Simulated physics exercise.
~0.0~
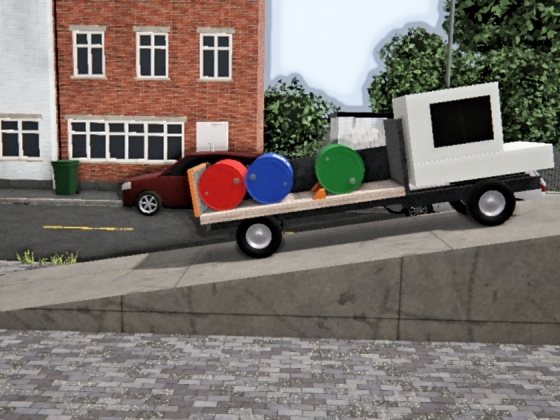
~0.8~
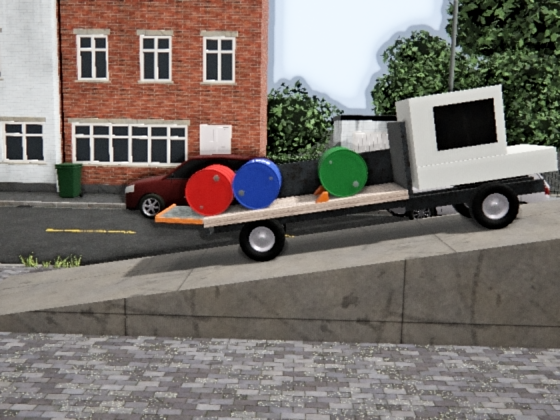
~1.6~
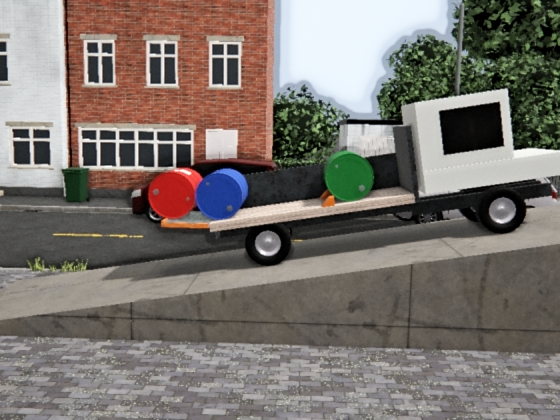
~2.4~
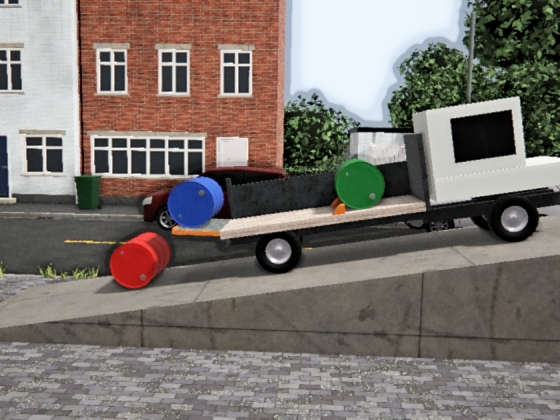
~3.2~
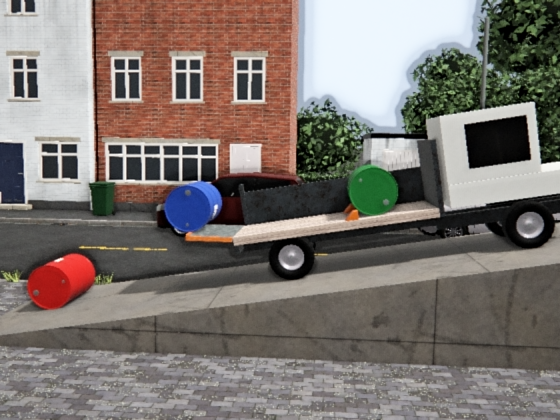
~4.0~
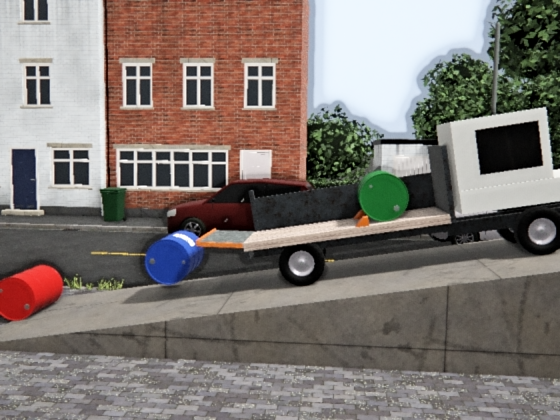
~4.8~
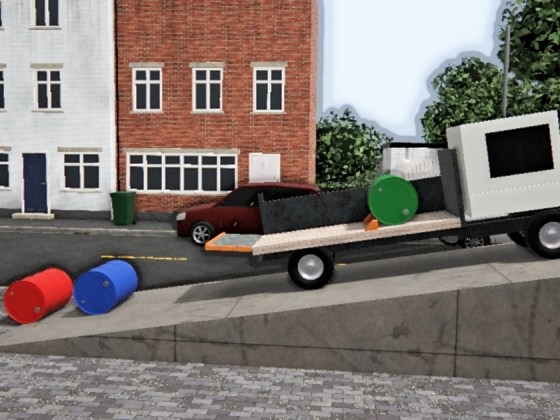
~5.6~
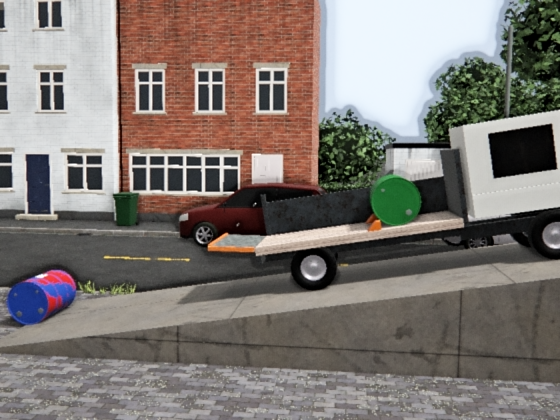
Red and blue drums rolling left off a sloping flatbed truck as its tailgate drops, leaving a green drum resting aboard.
